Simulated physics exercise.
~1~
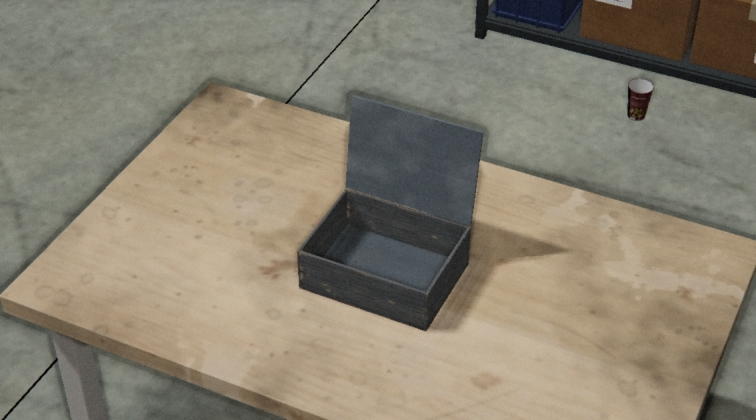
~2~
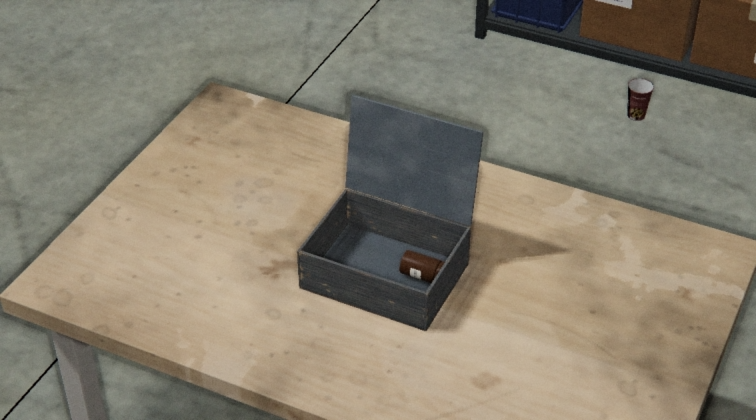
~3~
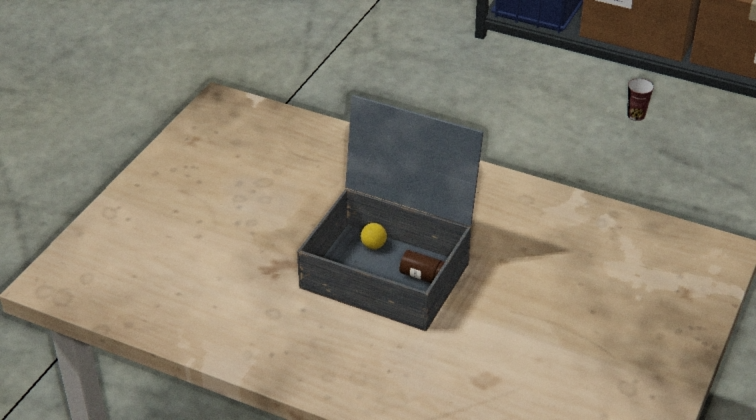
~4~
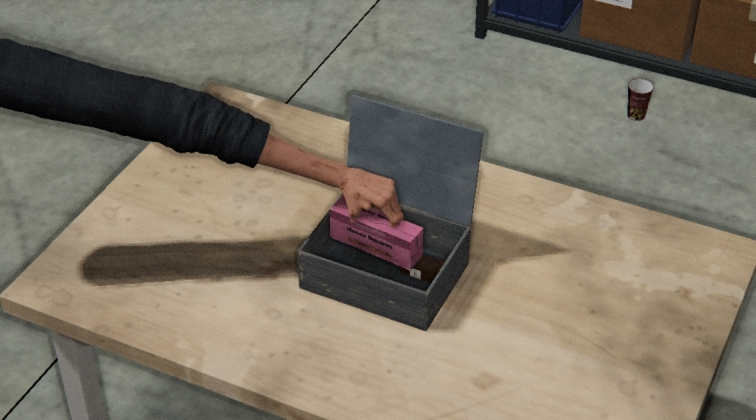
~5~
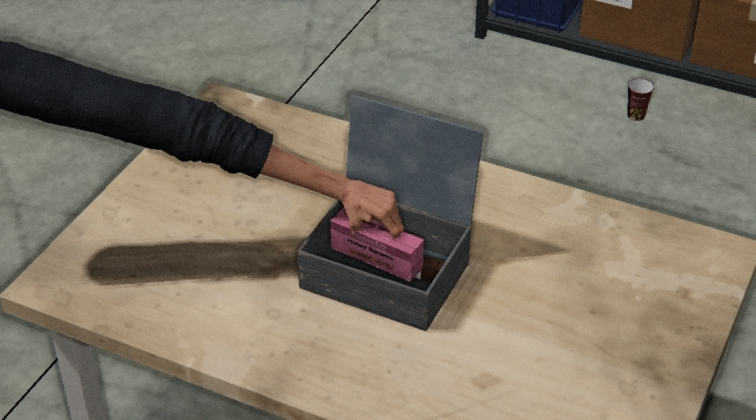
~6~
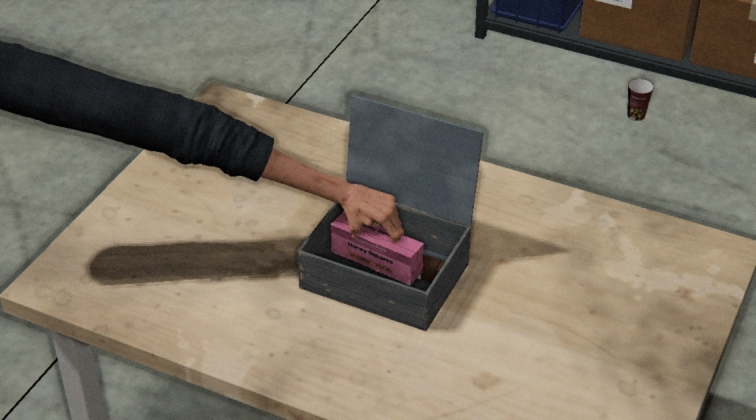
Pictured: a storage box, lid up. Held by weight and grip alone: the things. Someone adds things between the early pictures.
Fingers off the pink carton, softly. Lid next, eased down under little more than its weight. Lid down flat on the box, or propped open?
Down flat.
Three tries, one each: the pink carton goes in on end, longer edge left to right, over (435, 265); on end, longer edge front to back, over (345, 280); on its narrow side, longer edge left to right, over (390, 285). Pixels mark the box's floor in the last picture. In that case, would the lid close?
Case one, the lid is kept from closing; case two, it is kept from closing; case three, it lies closed.
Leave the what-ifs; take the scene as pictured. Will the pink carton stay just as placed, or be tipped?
The pink carton stays as placed.
Then, 1.30 s past the last view, lid 83° above the rim; pink carton displaced a little near (377, 267).
Then, 1.80 s past the last view, lid 28° above the rim; pink carton displaced a little near (377, 267).
Finally, lid shut; moved from the start, pink carton; the other 2 still in place. Final places as the last picture's camera would see them, pink carton near (377, 267).
